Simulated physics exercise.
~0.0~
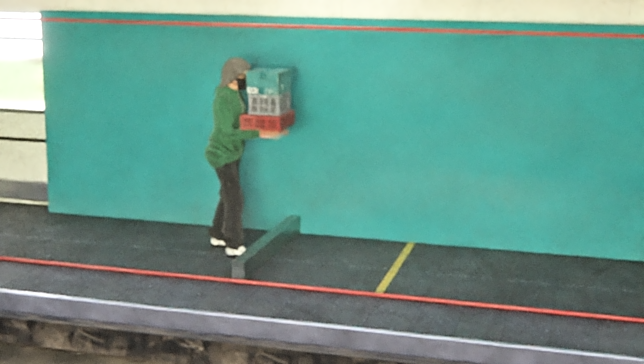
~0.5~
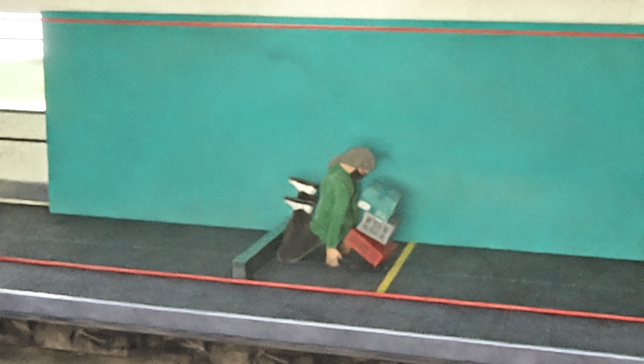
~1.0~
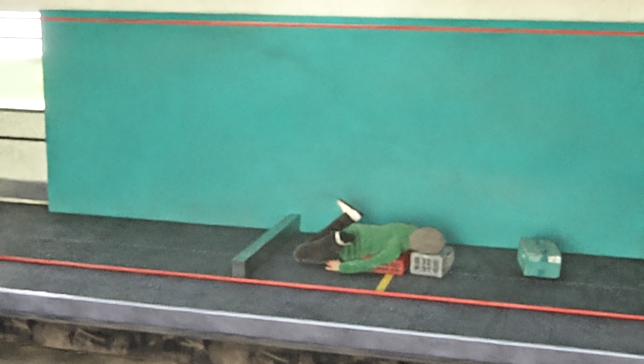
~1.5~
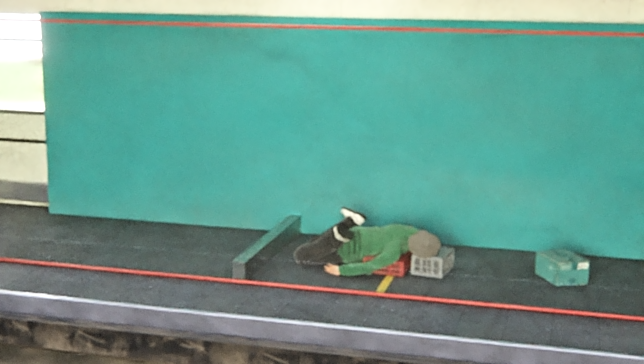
A person carrying stacked crates trips over a low rail and ends lying face down.
